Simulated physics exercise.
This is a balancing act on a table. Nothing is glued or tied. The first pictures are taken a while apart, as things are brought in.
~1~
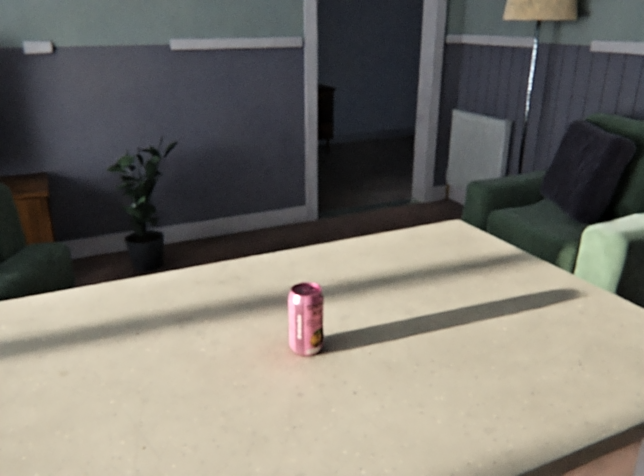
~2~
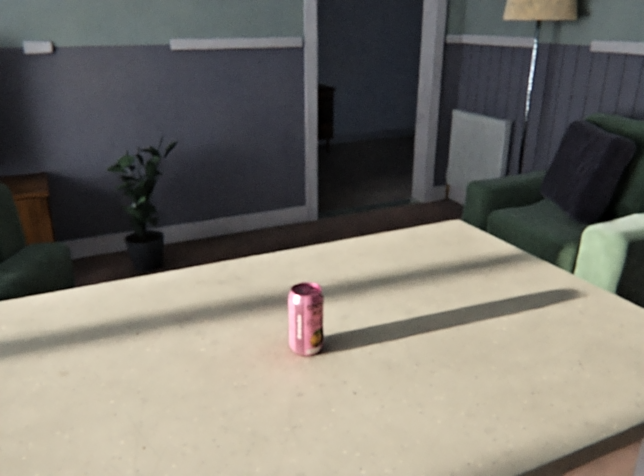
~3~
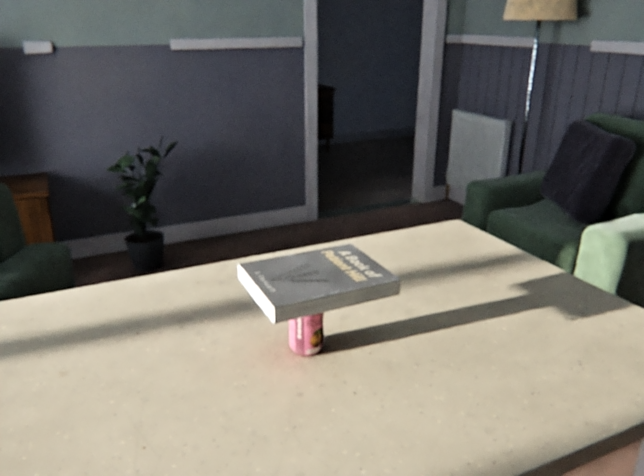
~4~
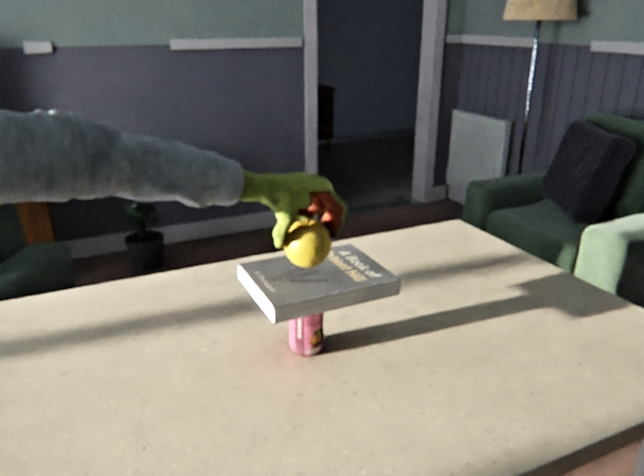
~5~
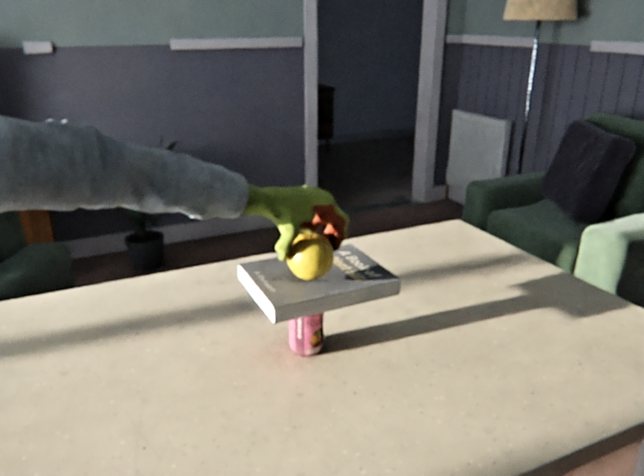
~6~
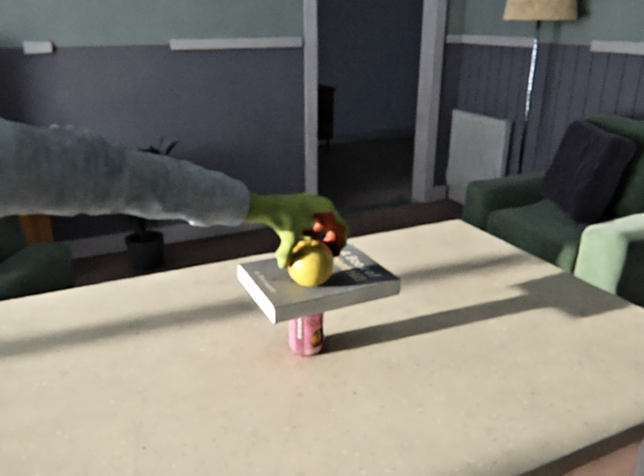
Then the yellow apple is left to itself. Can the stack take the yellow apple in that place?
In the end the stack keeps its balance.
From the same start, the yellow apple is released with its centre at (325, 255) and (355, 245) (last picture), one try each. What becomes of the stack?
First try: It keeps its balance; second try: It gives way.
Then, 0.20 s later than the last frame, all is still.
Then, 0.50 s later than the last frame, yellow apple resting near (311, 263).
When it is over, all 3 as before. End places, in pixels of the last picture, yellow apple near (311, 263). The stack holds.
